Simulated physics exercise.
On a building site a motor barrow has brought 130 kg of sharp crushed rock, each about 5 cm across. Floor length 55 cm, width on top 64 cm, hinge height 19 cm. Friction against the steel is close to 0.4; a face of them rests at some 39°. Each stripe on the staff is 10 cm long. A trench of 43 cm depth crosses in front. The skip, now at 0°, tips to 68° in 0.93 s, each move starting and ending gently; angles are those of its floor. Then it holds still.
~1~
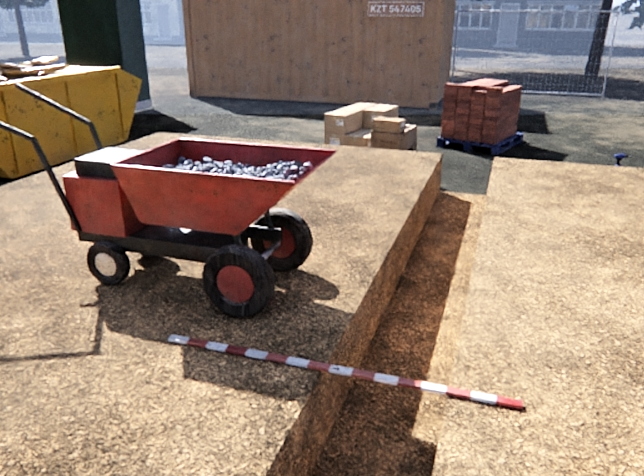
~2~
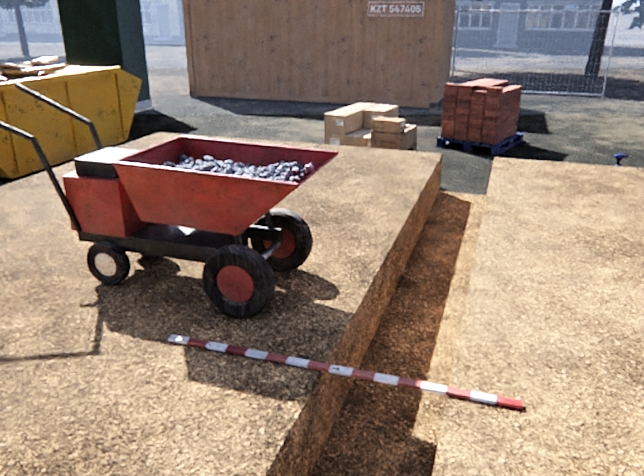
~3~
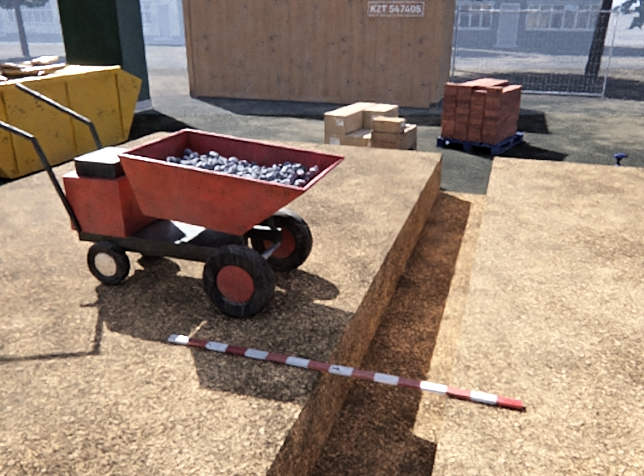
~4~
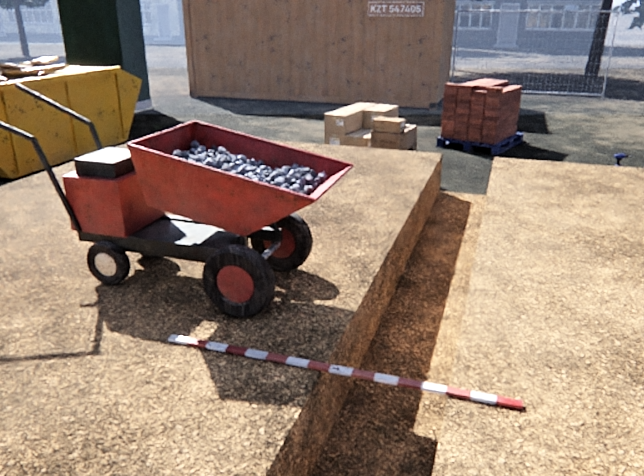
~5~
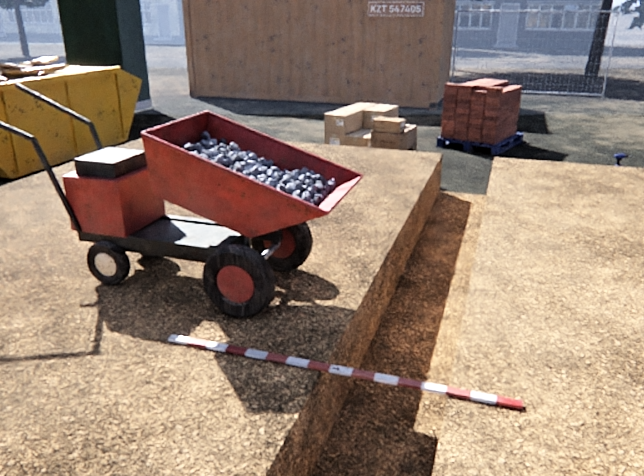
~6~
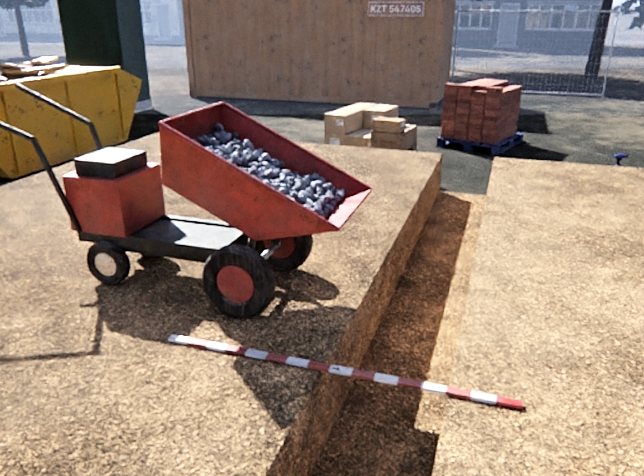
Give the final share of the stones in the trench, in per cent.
Roughly 100 per cent ends in the trench.
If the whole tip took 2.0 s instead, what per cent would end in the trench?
In that case some 100 per cent.
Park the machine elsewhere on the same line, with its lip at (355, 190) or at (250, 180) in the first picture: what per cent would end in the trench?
Near 75 per cent from the first place, 65 from the second.
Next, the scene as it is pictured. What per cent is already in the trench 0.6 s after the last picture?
Some 25 per cent.
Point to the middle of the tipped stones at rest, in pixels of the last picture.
Their middle is at about (416, 373).
Then, 0.3 s after the last picture the floor is at 58°, 100 % in the skip; the foremost stones are at (361, 269).
Then, 0.6 s after the last picture the floor is at 68°, 76 % in the skip, 24 % in the trench; the foremost stones are at (424, 340).
Then, 1.0 s after the last picture the floor is at 68°, 27 % in the skip, 73 % in the trench; the foremost stones are at (454, 363).
Then, 2.9 s after the last picture the floor is at 68°, 0 % in the skip, 100 % in the trench; the foremost stones are at (452, 376).
